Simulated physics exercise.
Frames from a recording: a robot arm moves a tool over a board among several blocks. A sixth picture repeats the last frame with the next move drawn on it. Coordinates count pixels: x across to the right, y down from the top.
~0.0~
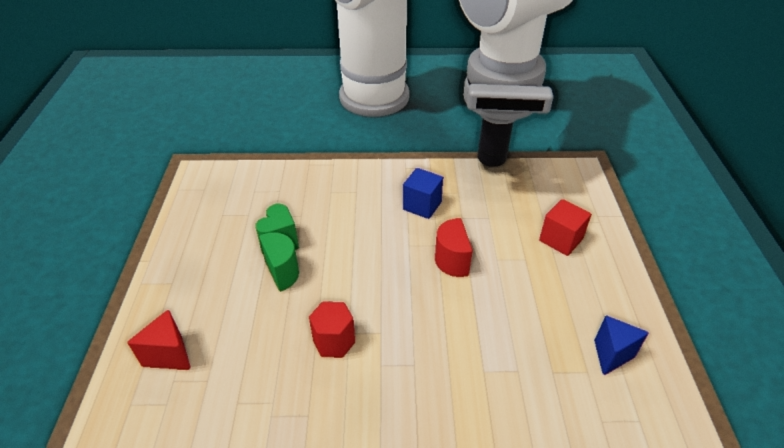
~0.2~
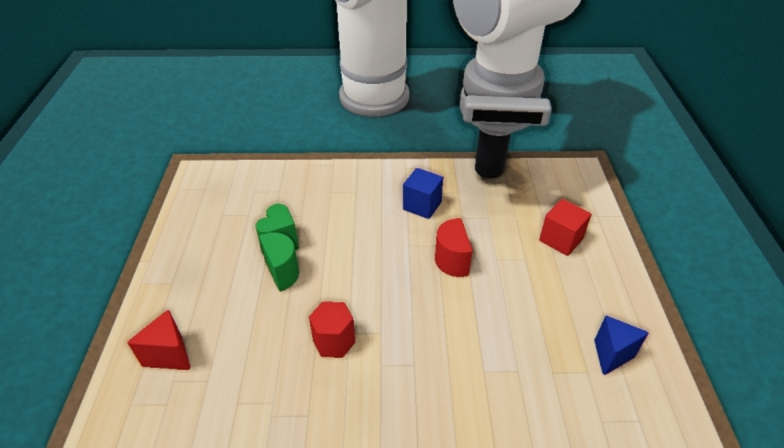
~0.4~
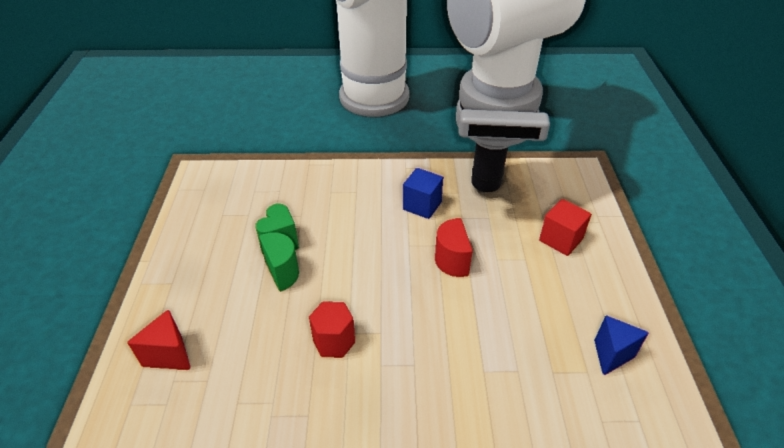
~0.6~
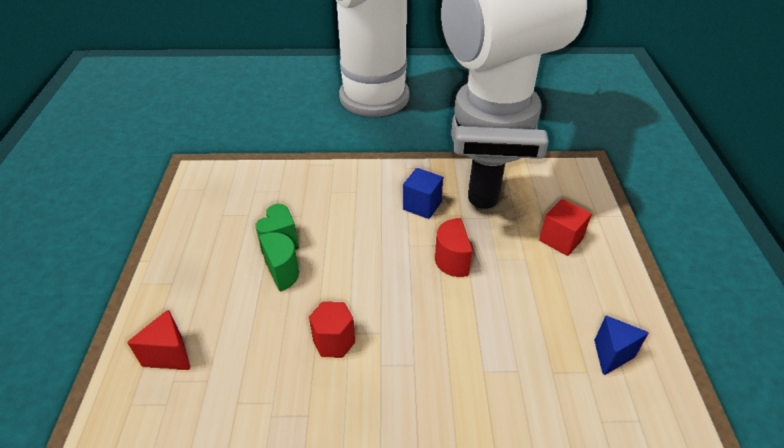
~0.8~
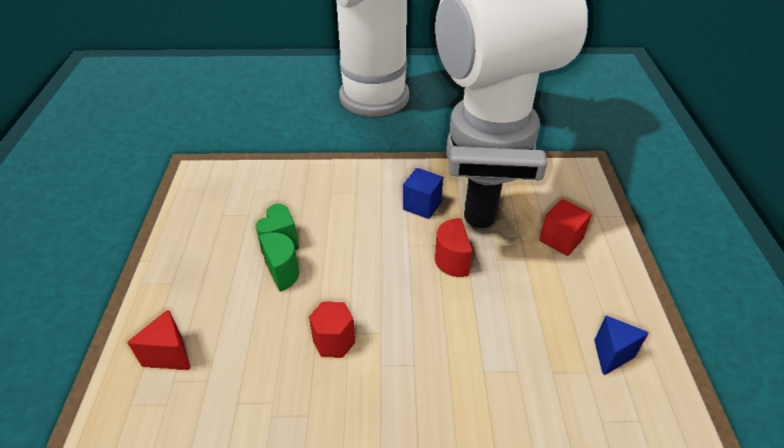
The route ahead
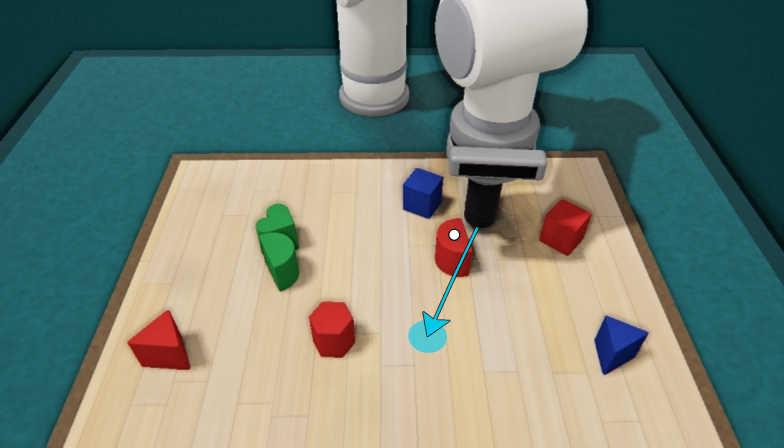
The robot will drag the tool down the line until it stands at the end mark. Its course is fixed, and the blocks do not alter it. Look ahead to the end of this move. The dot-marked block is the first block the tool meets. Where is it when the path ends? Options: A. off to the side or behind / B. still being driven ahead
My answer is option A.
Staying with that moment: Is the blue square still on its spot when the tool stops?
In short: Yes.
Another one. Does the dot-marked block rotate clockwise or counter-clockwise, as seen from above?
If we look at it from overhead, the dot-marked block pivots clockwise.
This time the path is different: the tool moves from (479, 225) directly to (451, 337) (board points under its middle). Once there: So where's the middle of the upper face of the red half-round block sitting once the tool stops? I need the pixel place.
At (436, 248).
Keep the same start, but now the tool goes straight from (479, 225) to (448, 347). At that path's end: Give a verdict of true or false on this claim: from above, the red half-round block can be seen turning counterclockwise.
It is false.
The line goes in a line from (479, 225) to (428, 336); the dot is on the red half-round block.
What follows on the original path. One third of the way, tool (464, 251); red half-round block (442, 246), turned 15° anticlockwise.
Two thirds of the way, tool (447, 287); red half-round block (415, 269), turned 15° clockwise.
At the end, tool (428, 329); blue square unmoved; red half-round block (411, 271), turned 30° clockwise.
